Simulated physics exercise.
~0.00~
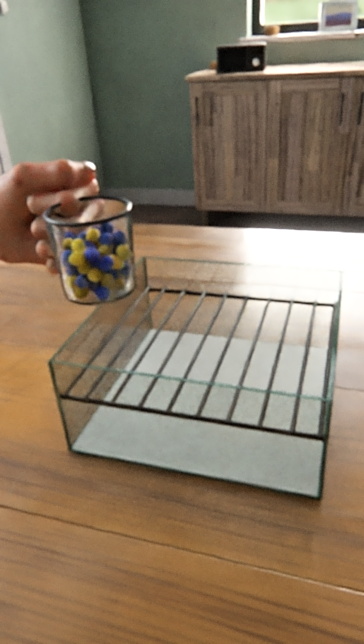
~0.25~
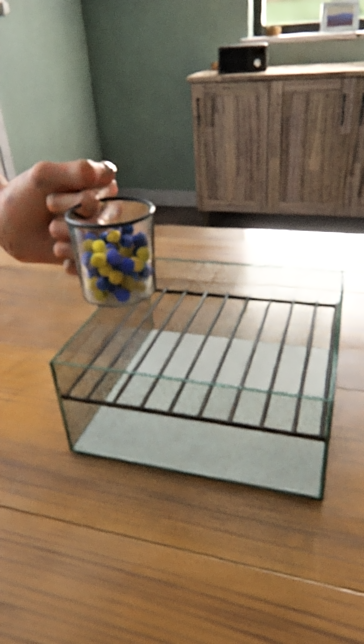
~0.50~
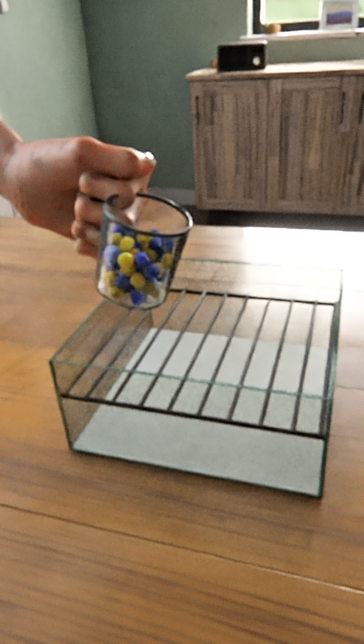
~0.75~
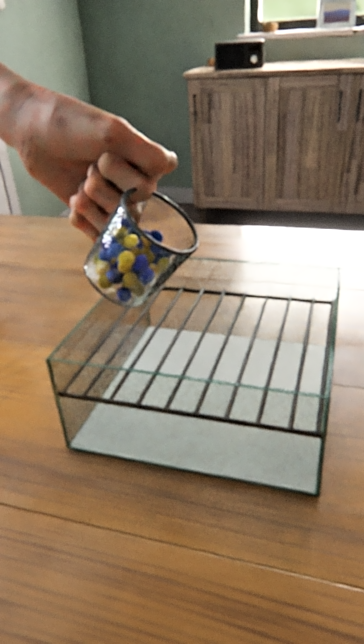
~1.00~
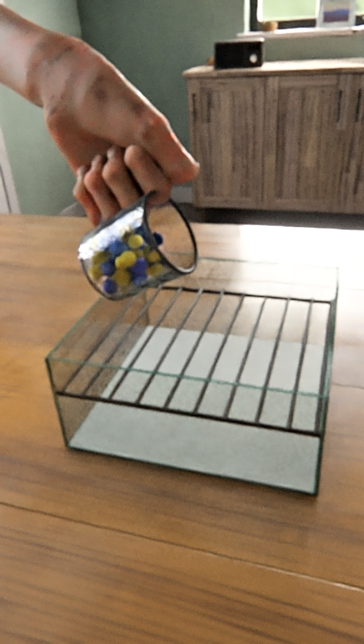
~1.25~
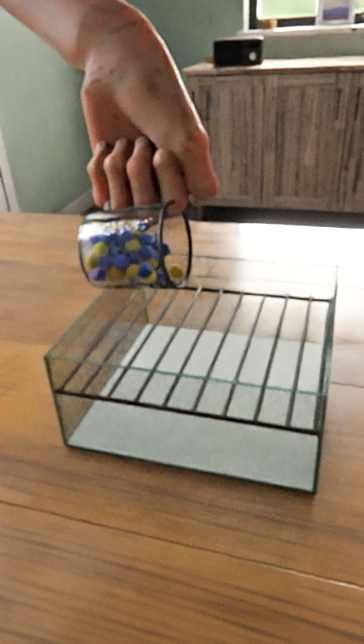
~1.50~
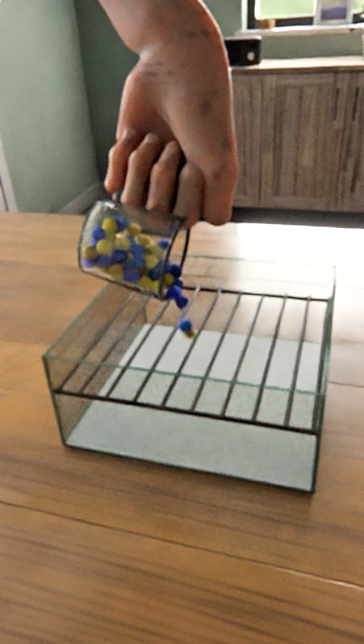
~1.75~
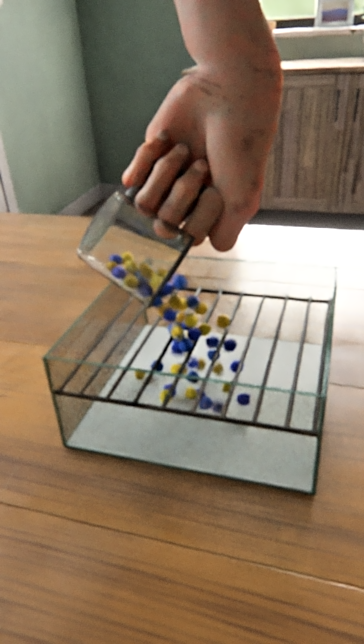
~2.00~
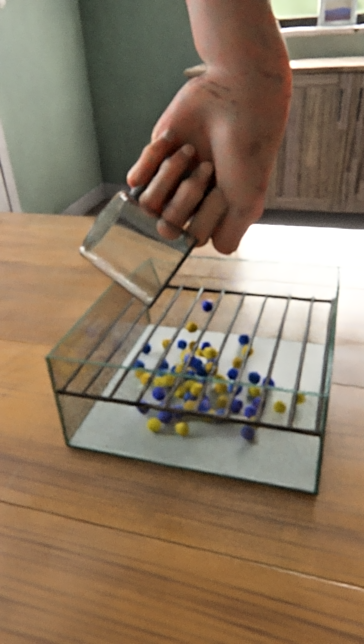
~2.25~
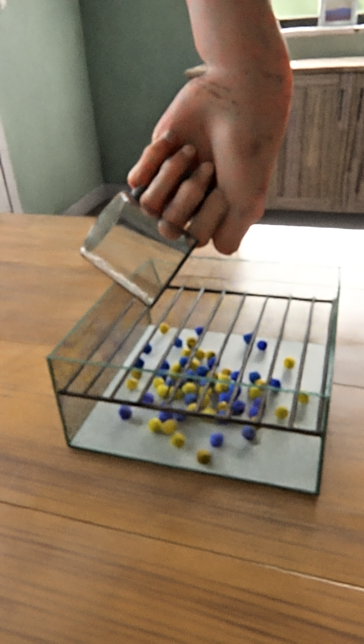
The clip opens with a hand holding a clear cup of small yellow and blue balls beside a glass box, set on a wooden table, with a row of dark wires across it. The hand carries the cup right, over the wires, and tilts it until it lies on its side with the balls still inside. As it tips further, a few blue balls spill first, then both colours pour out together. They drop between the wires and scatter across the pale floor of the box. At the end, all the yellow and blue balls rest beneath the wires, while the hand still holds the emptied cup upturned above.
